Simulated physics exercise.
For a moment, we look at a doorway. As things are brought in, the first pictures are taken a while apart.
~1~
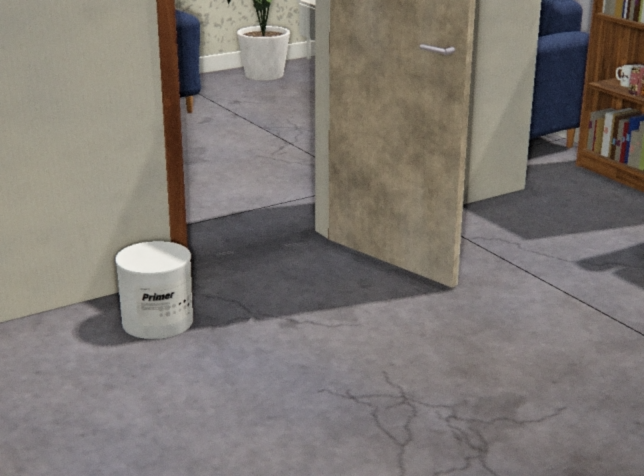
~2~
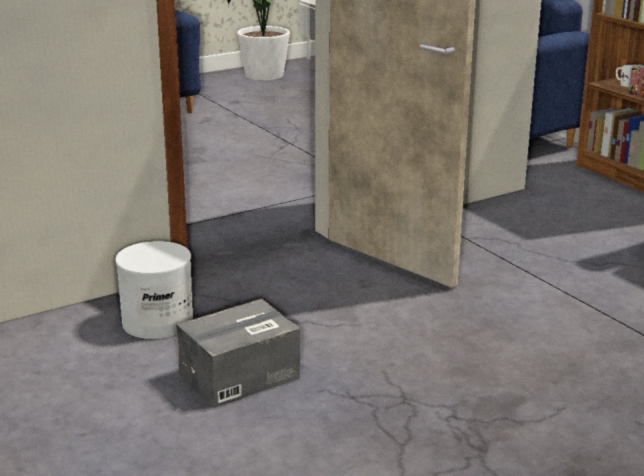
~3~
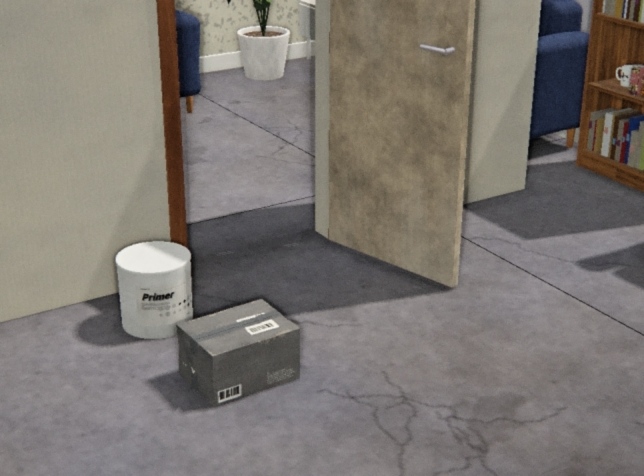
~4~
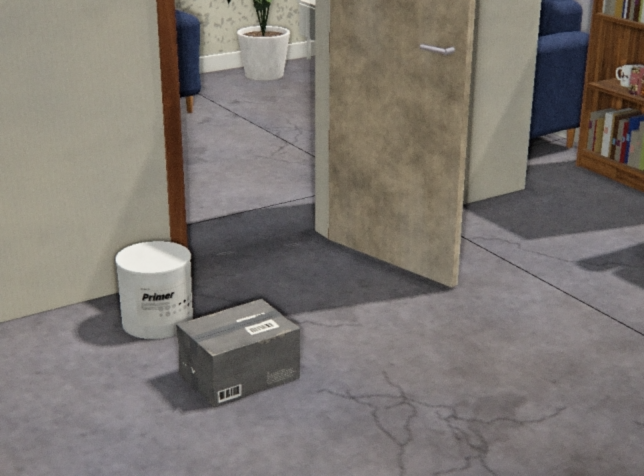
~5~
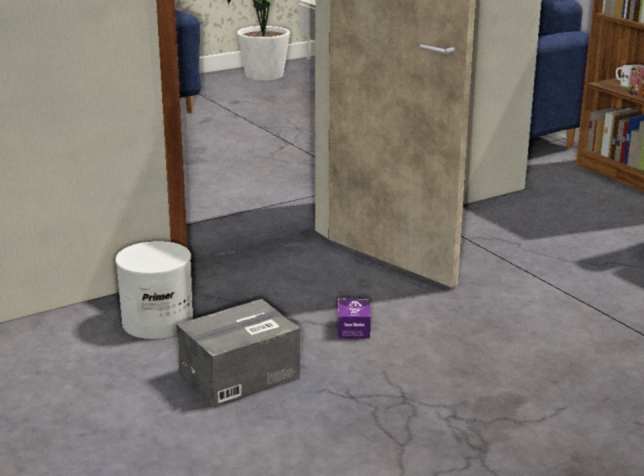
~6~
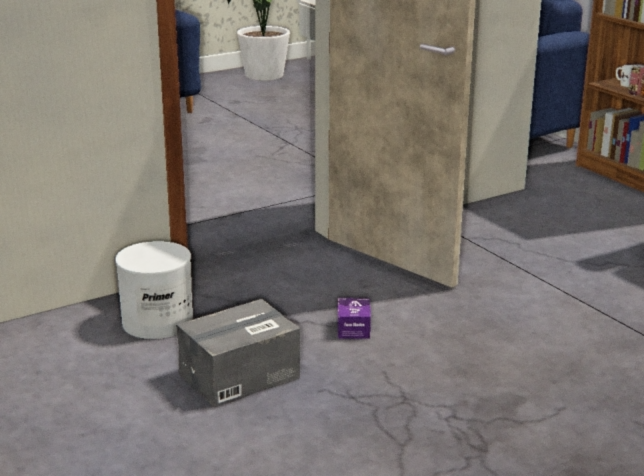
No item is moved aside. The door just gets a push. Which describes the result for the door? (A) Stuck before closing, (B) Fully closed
The answer is B.
Then, 1.00 s past the last view, open by 71°.
Then, 1.80 s past the last view, open by 33°.
Finally, open by 0°; all 3 still in place. Final places as the last picture's camera would see them, purple box near (354, 318).
